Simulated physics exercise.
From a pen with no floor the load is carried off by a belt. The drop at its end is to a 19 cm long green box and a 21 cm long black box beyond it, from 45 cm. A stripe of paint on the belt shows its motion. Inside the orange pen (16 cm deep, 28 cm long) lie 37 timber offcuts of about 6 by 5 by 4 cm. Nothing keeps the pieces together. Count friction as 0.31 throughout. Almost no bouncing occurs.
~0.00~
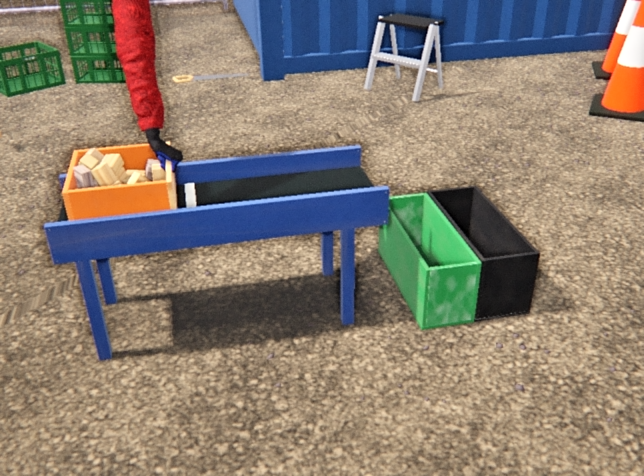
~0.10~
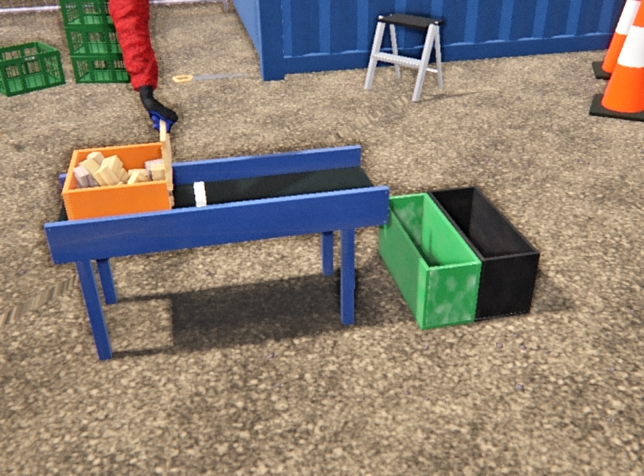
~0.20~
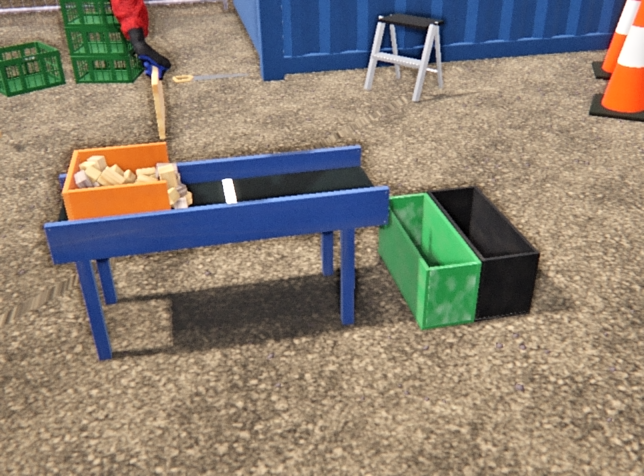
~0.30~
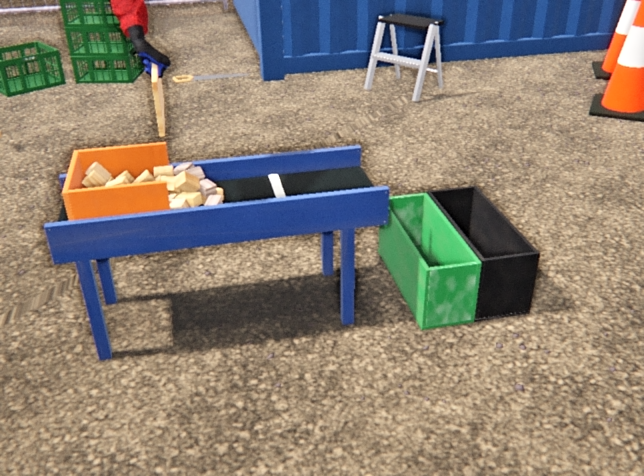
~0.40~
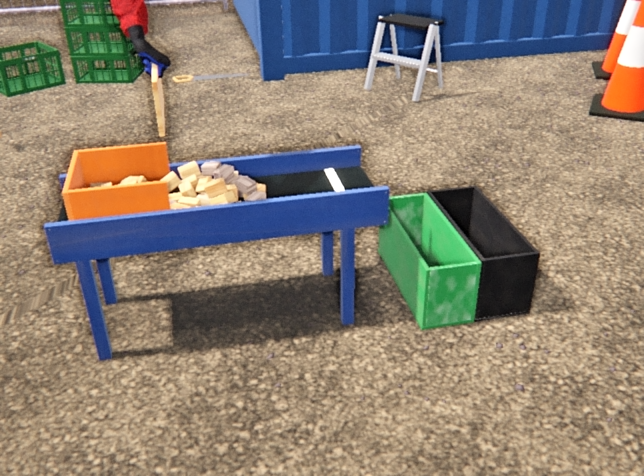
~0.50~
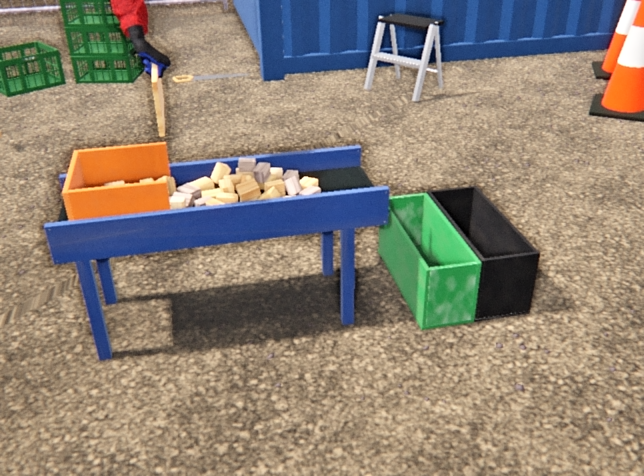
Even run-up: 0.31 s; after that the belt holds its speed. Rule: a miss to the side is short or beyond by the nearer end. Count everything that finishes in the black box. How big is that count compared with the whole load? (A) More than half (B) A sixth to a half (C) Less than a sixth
The answer is A.
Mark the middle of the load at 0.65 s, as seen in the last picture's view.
Somewhere around pixel (293, 188) in the last view.
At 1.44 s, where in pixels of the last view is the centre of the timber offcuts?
At about (479, 263).
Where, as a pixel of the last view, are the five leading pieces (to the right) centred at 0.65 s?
Near (384, 183) in pixels.
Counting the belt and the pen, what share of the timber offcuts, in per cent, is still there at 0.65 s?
Roughly 90 percent.
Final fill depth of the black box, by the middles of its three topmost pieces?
It comes to close to 16 centimetres.
After 0.65 s, 3 still in the orange pen, 31 on the belt and 3 in the air.
After 0.84 s, 3 in the black box, 15 on the belt and 19 in the air.
After 1.10 s, 28 in the black box, 1 on the belt and 8 in the air.
When it is over (at 1.44 s), 37 in the black box. Asked share, 37 of 37, 100 per cent.
